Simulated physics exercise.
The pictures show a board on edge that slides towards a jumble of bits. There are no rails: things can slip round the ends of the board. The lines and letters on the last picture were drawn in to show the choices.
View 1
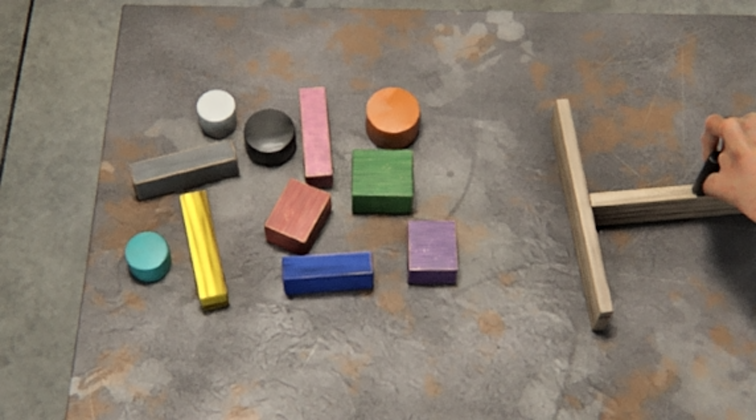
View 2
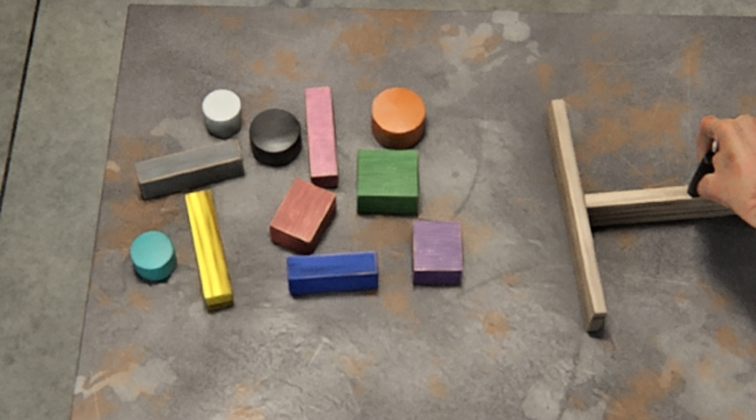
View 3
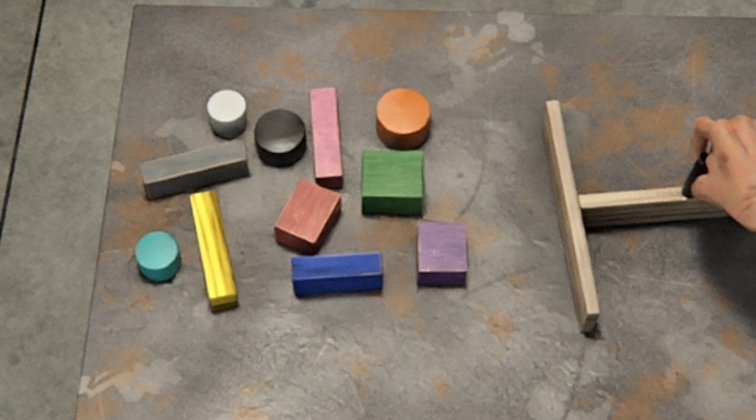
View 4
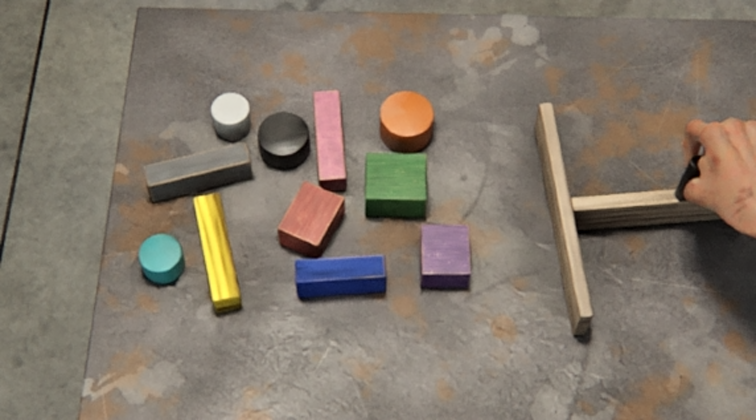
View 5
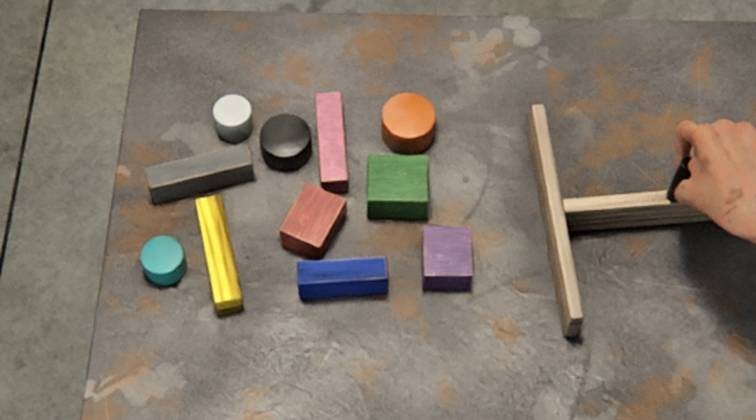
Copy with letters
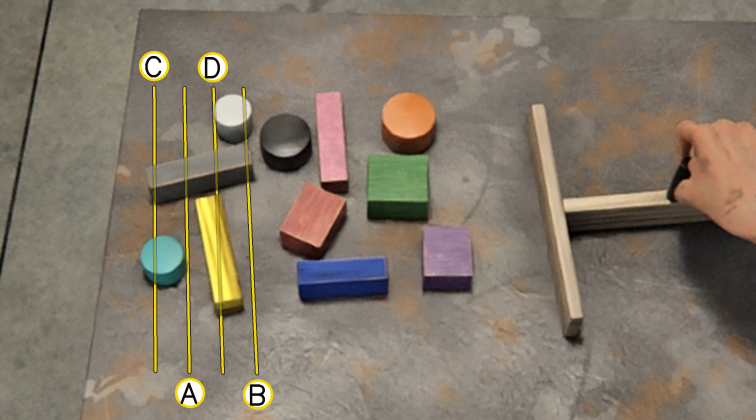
A T-shaped wooden board lies at the right of a scuffed grey-brown surface, its stem held by a hand, seen from above. To its left sit loose coloured pieces: white, black, orange and turquoise round ones, grey, pink, yellow and blue bars, and red, green and purple blocks. The hand slides the board slightly left while the view drifts a little, the pieces staying in their arrangement.
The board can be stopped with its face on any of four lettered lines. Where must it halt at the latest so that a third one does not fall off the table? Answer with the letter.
Stop at B.
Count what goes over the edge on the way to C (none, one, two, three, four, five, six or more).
Six or more.
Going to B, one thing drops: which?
The turquoise tin goes over.
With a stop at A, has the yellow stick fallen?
Yes.
On the marked copy, A at (187, 221); B at (250, 222); C at (155, 220); D at (218, 222).
With B. Early on, board (446, 203); orange tin (399, 125); purple block (419, 258).
Further on, board (336, 201); grey bar (160, 187); turquoise tin (152, 258).
At the end, board (252, 199); turquoise tin over the edge; grey bar (113, 191); one fallen.
As for the rest, A drops eight; C drops eight; D drops four.
